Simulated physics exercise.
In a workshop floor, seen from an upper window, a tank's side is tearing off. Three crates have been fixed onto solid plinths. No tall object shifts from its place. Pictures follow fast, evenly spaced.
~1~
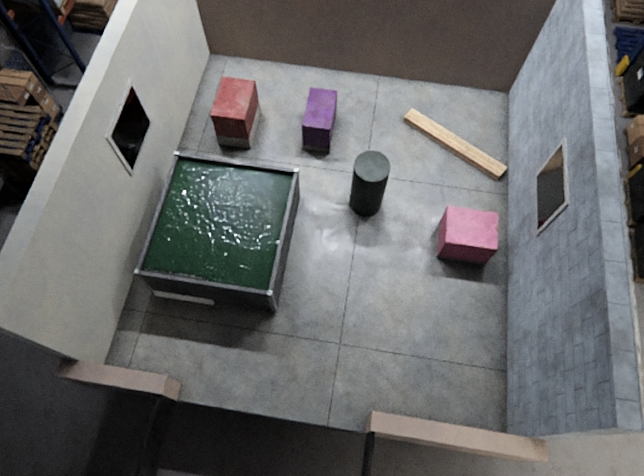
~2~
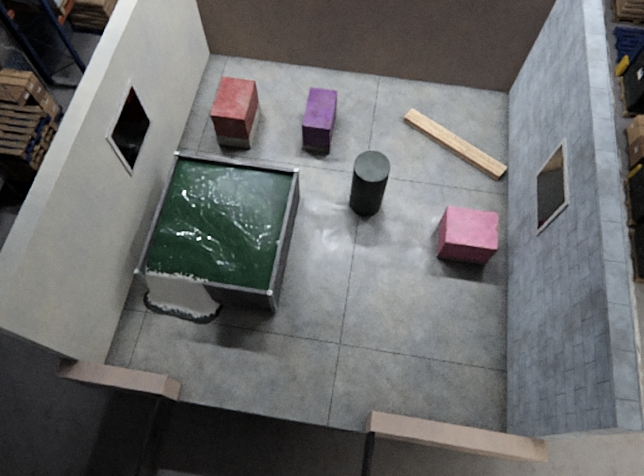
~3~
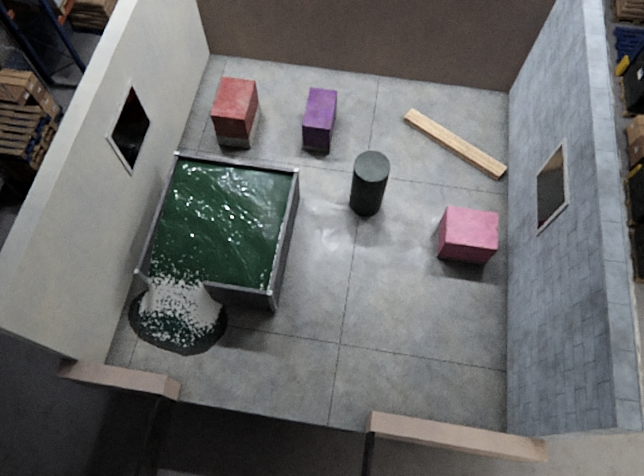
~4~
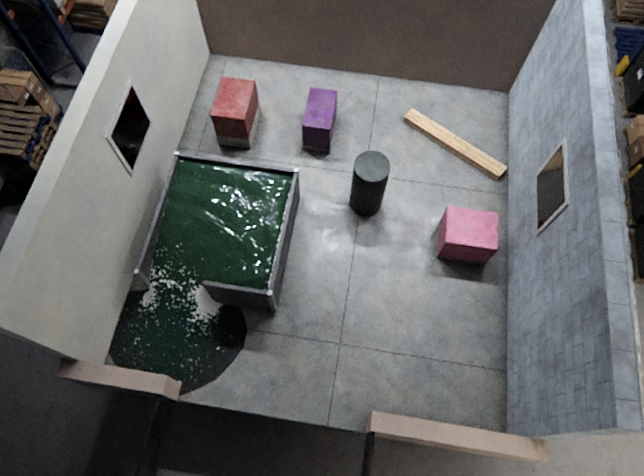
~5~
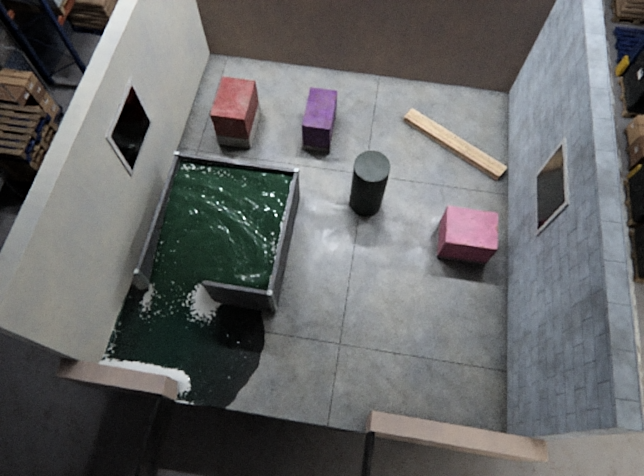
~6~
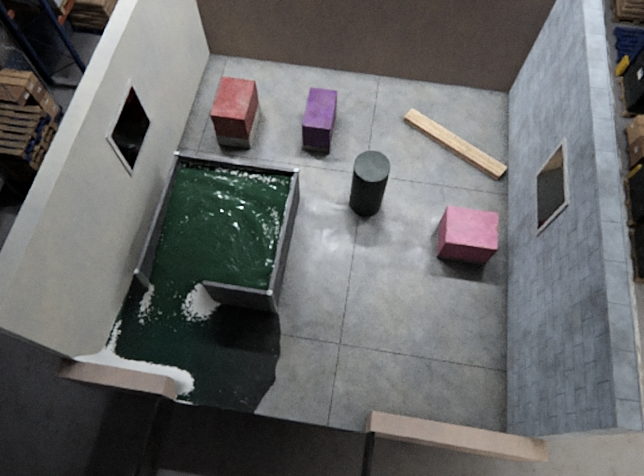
A square tank of dark green water stands at the left of a grey-tiled workshop floor, seen from high above between low walls. Red and purple blocks stand behind it, a dark cylinder is near the centre, and a pink block and wooden plank are at right. Water bursts from the tank's near left side, spreads across the floor and foams against the front wall, while the blocks, cylinder and plank stay still.
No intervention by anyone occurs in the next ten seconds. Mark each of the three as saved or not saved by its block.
Red crate - saved; purple crate - saved; pink crate - not saved.
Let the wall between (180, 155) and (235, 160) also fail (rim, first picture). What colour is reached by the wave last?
The crate marked pink.
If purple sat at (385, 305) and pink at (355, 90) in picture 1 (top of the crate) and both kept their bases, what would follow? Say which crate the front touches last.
Last: The pink-painted one.
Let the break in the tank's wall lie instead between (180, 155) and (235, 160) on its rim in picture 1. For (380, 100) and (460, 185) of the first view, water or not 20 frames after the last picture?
Going point by point, the first is waterlogged and the second is waterlogged.
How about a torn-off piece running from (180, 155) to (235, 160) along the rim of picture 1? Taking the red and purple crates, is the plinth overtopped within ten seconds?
So the red crate goes wet while the purple crate goes wet.
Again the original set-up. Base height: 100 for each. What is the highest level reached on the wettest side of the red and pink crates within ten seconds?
30 and 180 per cent, roughly.
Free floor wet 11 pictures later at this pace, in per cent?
My estimate is roughly 20 percent.
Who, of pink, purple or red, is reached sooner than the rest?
It's the red crate.
A moment on, water covers 10 % of the floor; the red crate not reached, the purple crate not reached, the pink crate not reached.
Next, water covers 20 % of the floor; the red crate not reached, the purple crate not reached, the pink crate not reached.
Then, water covers 45 % of the floor; the red crate water round its plinth, the purple crate not reached, the pink crate not reached.
Later, water covers 65 % of the floor; the red crate water round its plinth, the purple crate water round its plinth, the pink crate water round its plinth.
In the end, water covers 95 % of the floor; the red crate stayed above the water, the purple crate stayed above the water, the pink crate was topped.
